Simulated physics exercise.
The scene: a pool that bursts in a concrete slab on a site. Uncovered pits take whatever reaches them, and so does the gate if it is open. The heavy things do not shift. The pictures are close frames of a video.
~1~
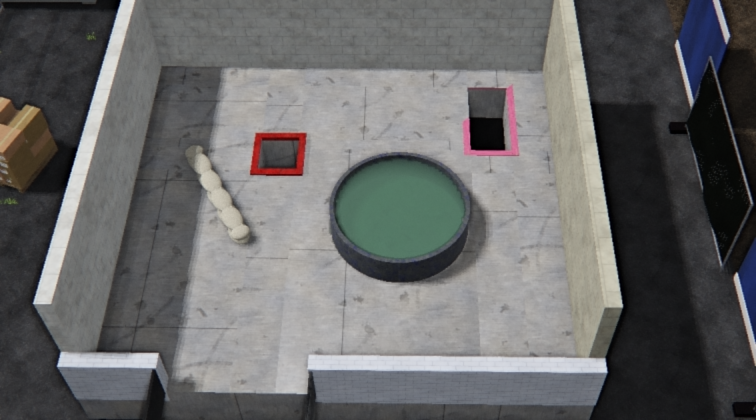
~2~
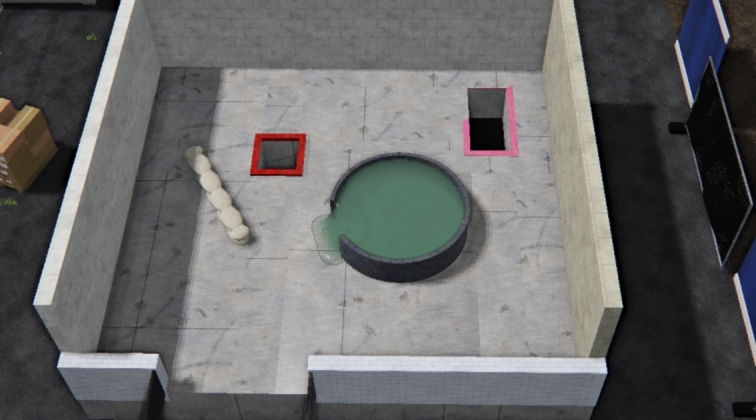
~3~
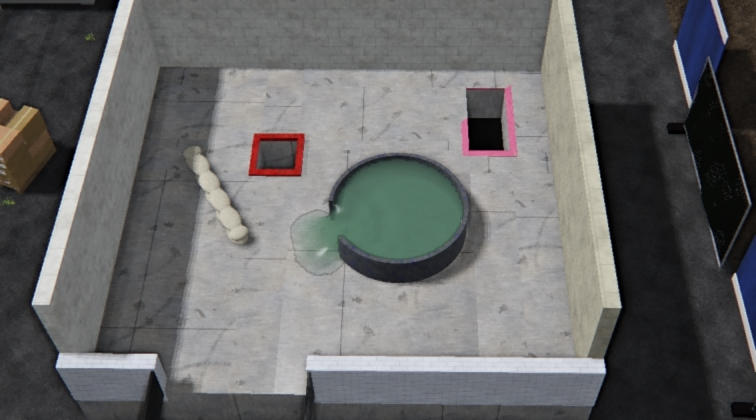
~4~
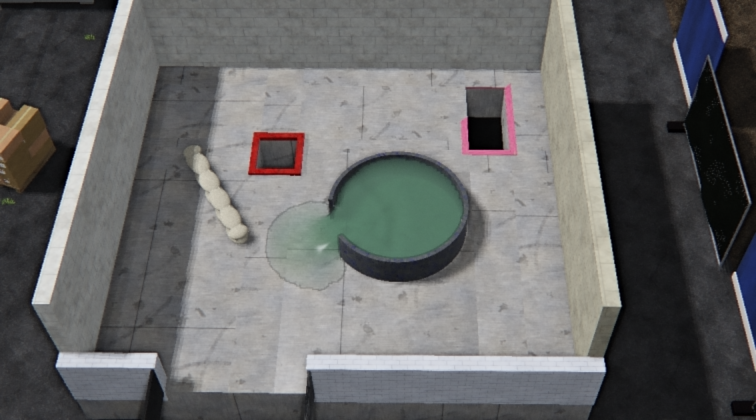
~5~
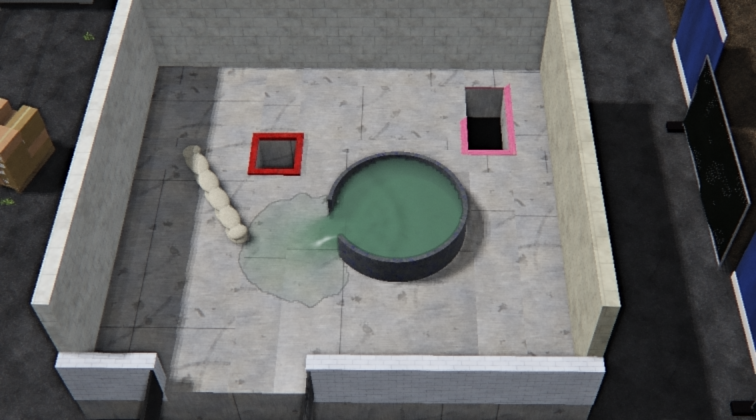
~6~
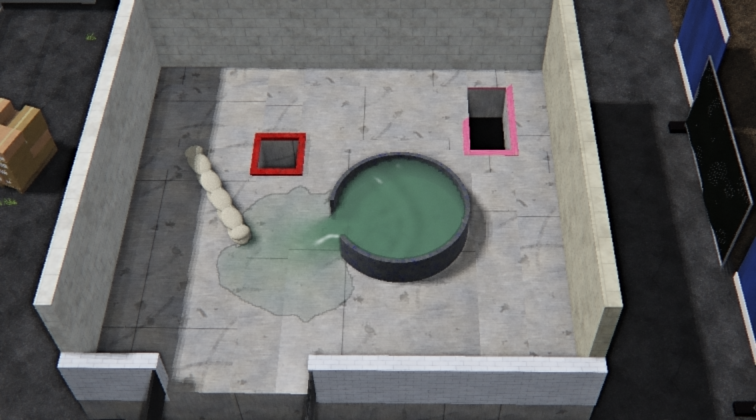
To begin with, a round, dark-walled pool of green water sits whole and still on a walled concrete slab. A gap then opens in its left side, and water pours out, spreading leftward across the floor in a widening, thin puddle that reaches the lower end of a pale, lumpy row.
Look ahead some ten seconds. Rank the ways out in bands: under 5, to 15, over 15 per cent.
One by one: The gate takes above 15 %; the red pit takes not even 5 %; the pink pit takes not even 5 %.
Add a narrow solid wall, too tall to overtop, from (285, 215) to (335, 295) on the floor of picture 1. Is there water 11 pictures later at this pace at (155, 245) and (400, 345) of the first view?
In turn: Not flooded, under water.
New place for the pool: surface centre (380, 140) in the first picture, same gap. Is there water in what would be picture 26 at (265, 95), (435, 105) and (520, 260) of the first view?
One after the other: Awash, clear, dry.
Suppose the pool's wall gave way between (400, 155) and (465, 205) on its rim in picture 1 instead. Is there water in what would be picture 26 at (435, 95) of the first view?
There: Wet.
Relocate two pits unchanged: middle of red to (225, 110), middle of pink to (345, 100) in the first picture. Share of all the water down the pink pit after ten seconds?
In per cent: Pink 6.
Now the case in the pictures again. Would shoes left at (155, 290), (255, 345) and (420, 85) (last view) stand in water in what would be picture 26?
One after the other: Wet, flooded, clear.
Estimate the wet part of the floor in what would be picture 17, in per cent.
I make it 25 per cent.
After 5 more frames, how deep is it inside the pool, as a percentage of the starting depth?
Close to 80 %.
A moment on, water covers 15 % of the floor; the gate 0 %, the red pit 0 %, the pink pit 0 %.
Next, water covers 25 % of the floor; the gate 1 %, the red pit 0 %, the pink pit 0 %.
Then, water covers 35 % of the floor; the gate 4 %, the red pit 0 %, the pink pit 0 %.
Later, water covers 45 % of the floor; the gate 12 %, the red pit 1 %, the pink pit 0 %.
In the end, water covers 55 % of the floor; the gate 24 %, the red pit 1 %, the pink pit 0 %.
